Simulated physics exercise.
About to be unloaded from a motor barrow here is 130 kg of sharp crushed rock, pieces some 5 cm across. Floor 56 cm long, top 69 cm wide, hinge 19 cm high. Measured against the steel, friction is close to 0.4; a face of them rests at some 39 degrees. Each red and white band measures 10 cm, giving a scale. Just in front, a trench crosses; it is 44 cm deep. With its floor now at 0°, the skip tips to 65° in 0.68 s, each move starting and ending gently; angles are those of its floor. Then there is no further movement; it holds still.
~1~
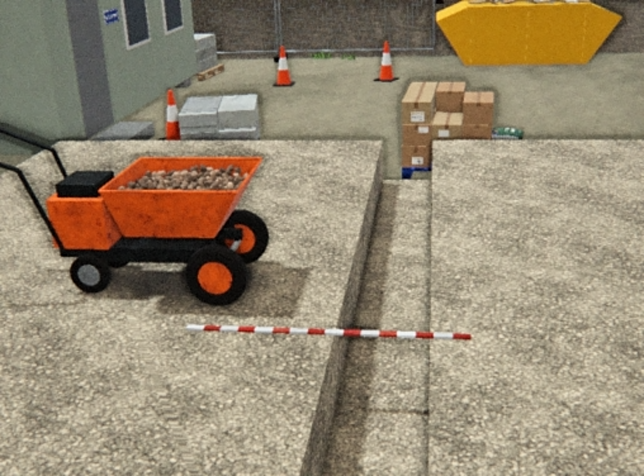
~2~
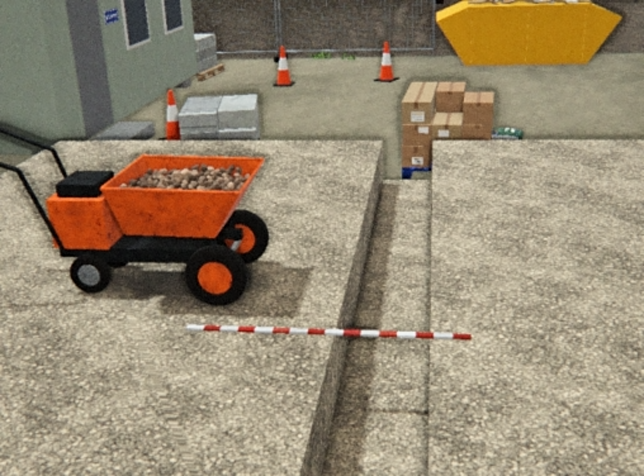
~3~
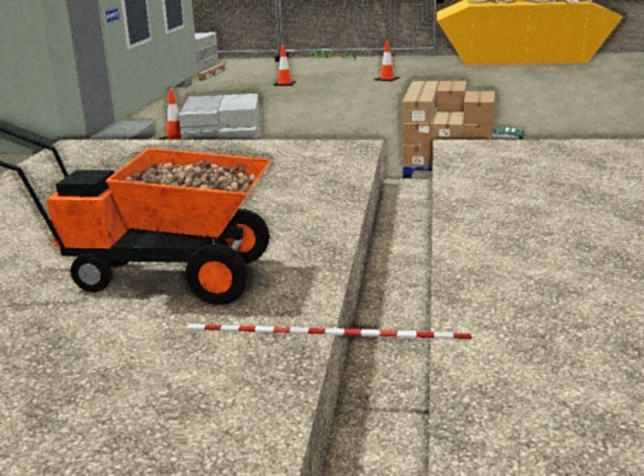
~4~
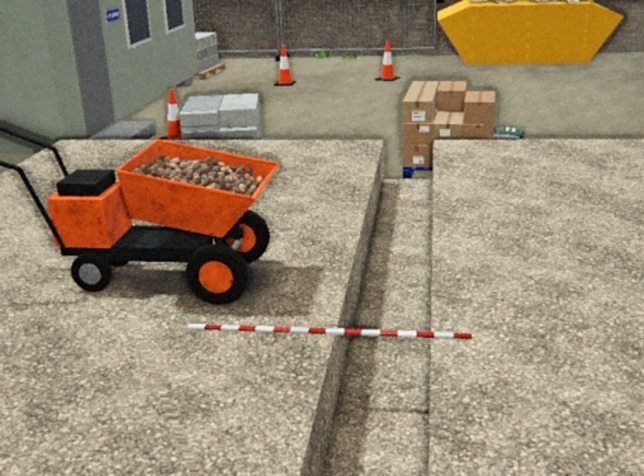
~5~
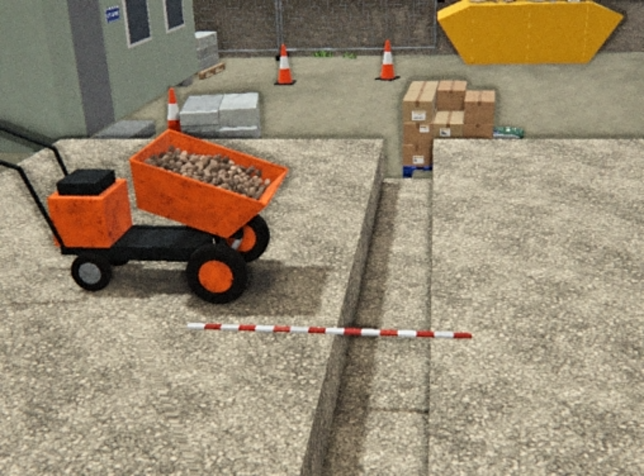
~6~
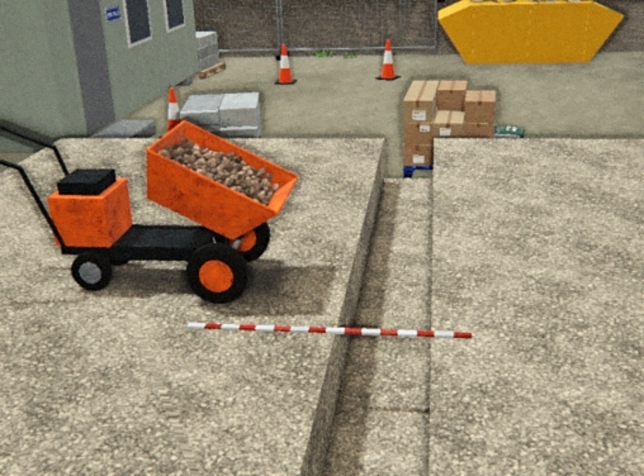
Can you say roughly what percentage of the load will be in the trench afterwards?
Roughly 40 per cent, I would say.
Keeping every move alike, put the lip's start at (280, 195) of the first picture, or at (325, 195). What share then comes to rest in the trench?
45 and 25 %.
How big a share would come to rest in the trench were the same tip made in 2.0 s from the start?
About 20%.
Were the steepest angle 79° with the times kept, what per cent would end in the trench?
In that case around 65 percent.
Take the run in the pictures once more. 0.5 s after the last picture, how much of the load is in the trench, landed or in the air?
About 0 per cent by then.
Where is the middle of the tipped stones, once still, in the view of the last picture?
Centre estimate: Around (392, 340).
Then, 0.2 s after the last picture the floor is at 55°, 100 % in the skip; the foremost stones are at (296, 231).
Then, 0.5 s after the last picture the floor is at 65°, 90 % in the skip, 8 % short of the trench, 2 % in the trench; the foremost stones are at (362, 276).
Then, 0.8 s after the last picture the floor is at 65°, 59 % in the skip, 9 % short of the trench, 32 % in the trench; the foremost stones are at (427, 346).
Then, 2.8 s after the last picture the floor is at 65°, 50 % in the skip, 10 % short of the trench, 40 % in the trench; the foremost stones are at (428, 339).
